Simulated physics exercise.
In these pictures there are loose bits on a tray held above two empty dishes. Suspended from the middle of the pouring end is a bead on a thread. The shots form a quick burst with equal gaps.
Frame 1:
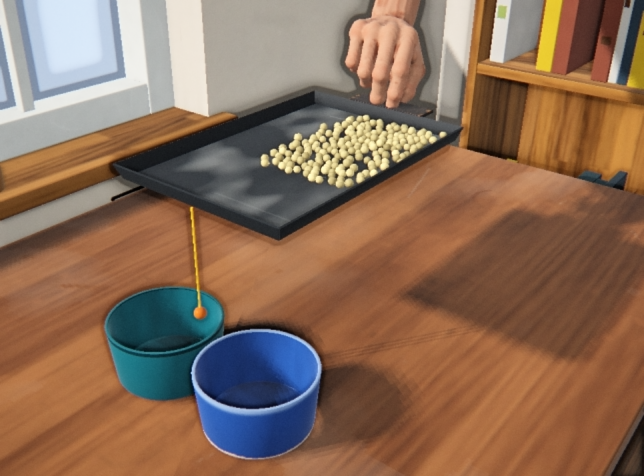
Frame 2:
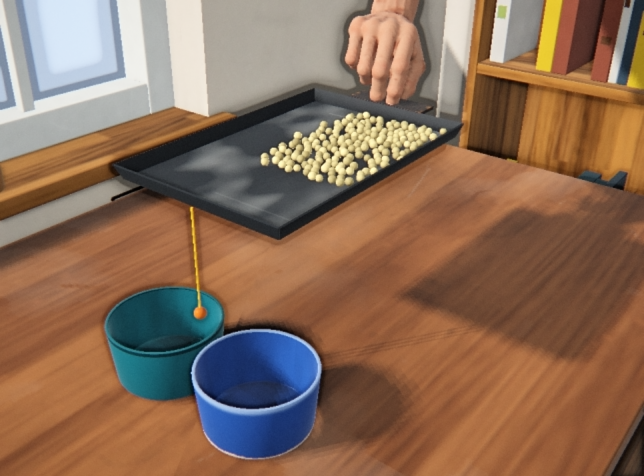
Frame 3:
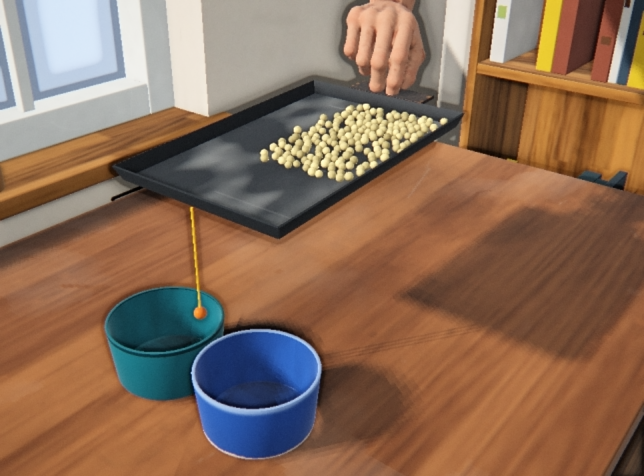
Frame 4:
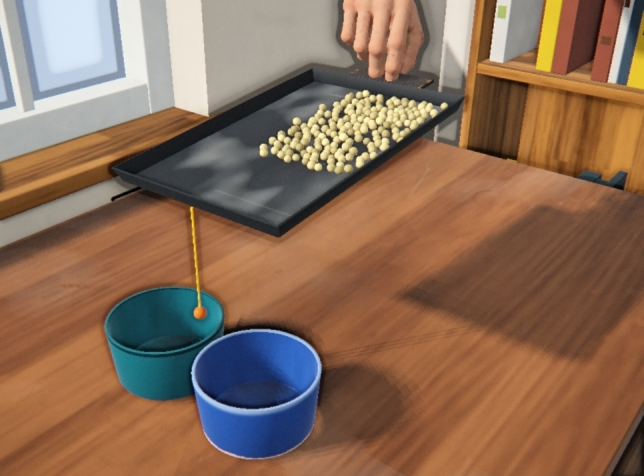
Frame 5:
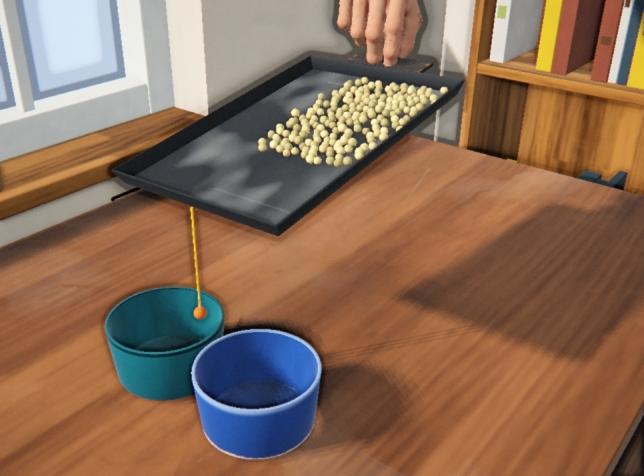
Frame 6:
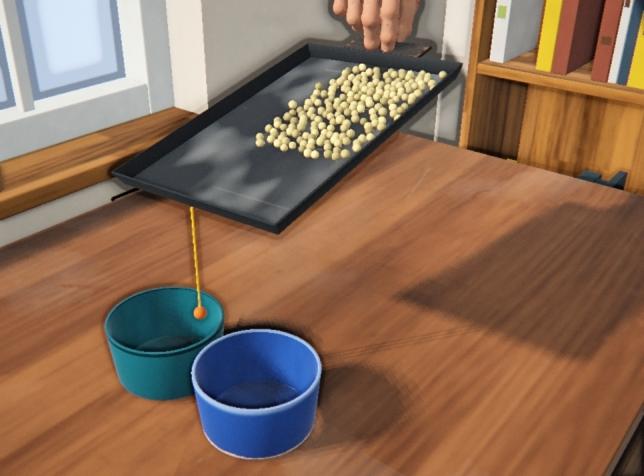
Black tray of pale soya beans being raised at its far end by a hand, above two empty bowls, teal and blue.
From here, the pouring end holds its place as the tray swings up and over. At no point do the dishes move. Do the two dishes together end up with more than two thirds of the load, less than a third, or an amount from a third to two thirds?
The catch is fair, a third to two thirds of the load.
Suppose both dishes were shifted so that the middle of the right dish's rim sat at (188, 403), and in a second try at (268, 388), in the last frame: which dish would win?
The first setup gives the one at left, the second setup gives the one at left.
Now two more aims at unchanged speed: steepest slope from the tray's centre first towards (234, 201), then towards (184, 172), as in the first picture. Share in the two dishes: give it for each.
Around 70 percent for the first aim and around 40 percent for the second.
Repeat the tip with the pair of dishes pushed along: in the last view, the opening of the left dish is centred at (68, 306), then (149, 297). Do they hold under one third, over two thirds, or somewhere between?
Try one: More than two thirds; try two: In the middle band.
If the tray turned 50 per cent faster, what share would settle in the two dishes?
That comes out at roughly 40 per cent.
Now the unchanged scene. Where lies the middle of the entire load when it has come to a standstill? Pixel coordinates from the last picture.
The centre ends up roughly at (139, 368).
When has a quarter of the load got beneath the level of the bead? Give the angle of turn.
That would be about 55 degrees from level.
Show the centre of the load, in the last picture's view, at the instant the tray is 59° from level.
Close to (152, 205).
Just after the last frame, tray tipped steeply; roughly half on the tray; about a tenth in the left dish; roughly a quarter outside both; about a tenth in the air.
A moment on, tray tipped right over; just a few on the tray; just a few in the right dish; roughly half in the left dish; roughly a third outside both; about a tenth in the air.
Further on, tray tipped past a quarter turn; just a few in the right dish; roughly half in the left dish; roughly half outside both.
When it is over, tray tipped past a quarter turn; just a few in the right dish; roughly half in the left dish; roughly half outside both.
